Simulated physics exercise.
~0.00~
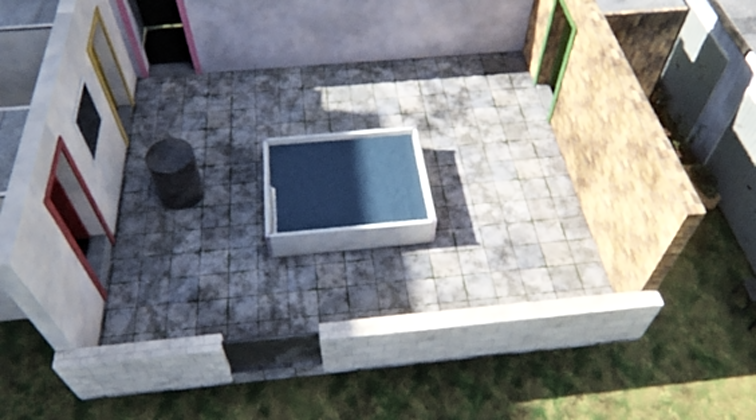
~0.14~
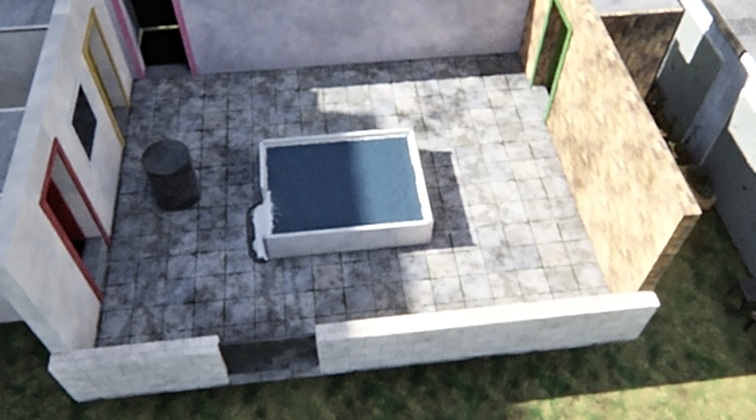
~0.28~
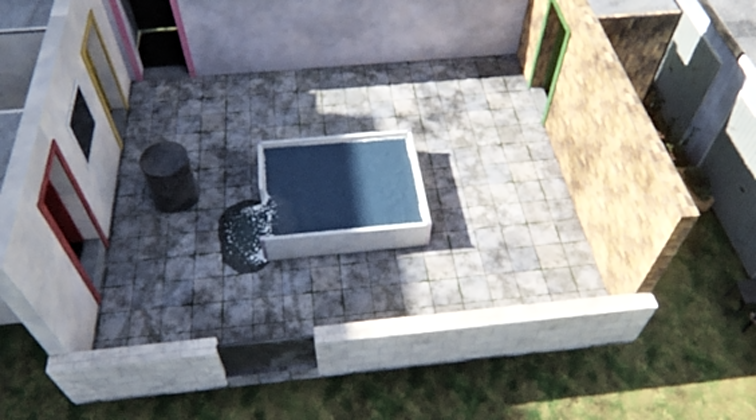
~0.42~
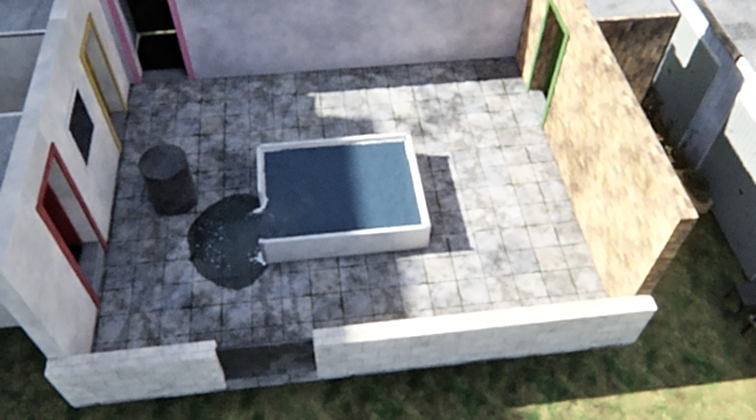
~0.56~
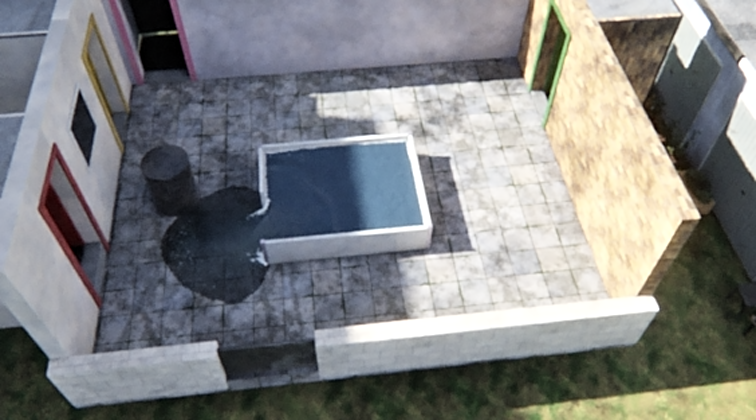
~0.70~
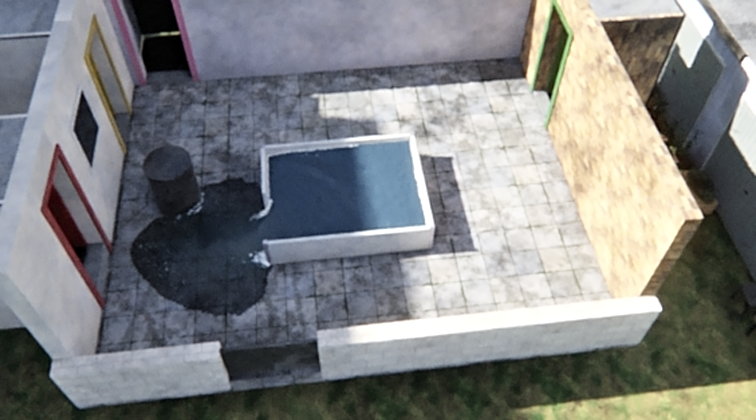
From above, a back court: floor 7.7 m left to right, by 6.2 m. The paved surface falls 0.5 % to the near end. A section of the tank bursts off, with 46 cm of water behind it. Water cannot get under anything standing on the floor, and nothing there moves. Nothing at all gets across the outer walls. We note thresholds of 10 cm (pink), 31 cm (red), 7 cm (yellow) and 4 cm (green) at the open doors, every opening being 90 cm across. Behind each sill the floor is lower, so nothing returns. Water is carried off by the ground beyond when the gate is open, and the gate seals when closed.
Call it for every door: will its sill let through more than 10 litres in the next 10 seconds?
Pink door - it will not, red door - it will not, yellow door - it will not, green door - it will not.
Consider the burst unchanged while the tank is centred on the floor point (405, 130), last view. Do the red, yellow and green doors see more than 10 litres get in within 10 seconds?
Checking each door against the limit: Red does not exceed it, yellow tops it, green does not exceed it.
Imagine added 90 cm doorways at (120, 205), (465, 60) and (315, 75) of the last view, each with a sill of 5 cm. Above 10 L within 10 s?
In that order: Beyond it, short of it, short of it.
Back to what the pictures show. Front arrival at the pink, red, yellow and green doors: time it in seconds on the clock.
Arrival: Pink 3.4 s, red 0.9 s, yellow 2.4 s, green not within the 10 s.
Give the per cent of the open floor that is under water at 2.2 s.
About 20 per cent.
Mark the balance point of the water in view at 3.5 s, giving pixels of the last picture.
At about (262, 234).
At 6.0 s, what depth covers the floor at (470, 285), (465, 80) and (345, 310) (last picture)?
The depths come out at 3, 0 and 4 centimetres, in the order listed.
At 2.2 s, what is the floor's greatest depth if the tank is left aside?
Up to near 34 cm.
After 1.4 s water covers 15 % of the floor and is deepest (25 cm) near (259, 248); pink door not reached, red door 20 cm at the sill, 0 L in, yellow door not reached, green door not reached.
After 2.2 s water covers 20 % of the floor and is deepest (34 cm) near (94, 369); pink door not reached, red door 23 cm at the sill, 0 L in, yellow door not reached, green door not reached.
After 3.5 s water covers 30 % of the floor and is deepest (26 cm) near (92, 380); pink door 2 cm at the sill, 0 L in, red door 19 cm at the sill, 0 L in, yellow door 3 cm at the sill, 0 L in, green door not reached.
After 6.0 s water covers 55 % of the floor and is deepest (16 cm) near (92, 380); pink door 8 cm at the sill, 0 L in, red door 15 cm at the sill, 0 L in, yellow door 4 cm at the sill, 0 L in, green door not reached.
After 10.0 s water covers 85 % of the floor and is deepest (10 cm) near (92, 380); pink door 7 cm at the sill, 0 L in, red door 9 cm at the sill, 0 L in, yellow door 4 cm at the sill, 0 L in, green door not reached.
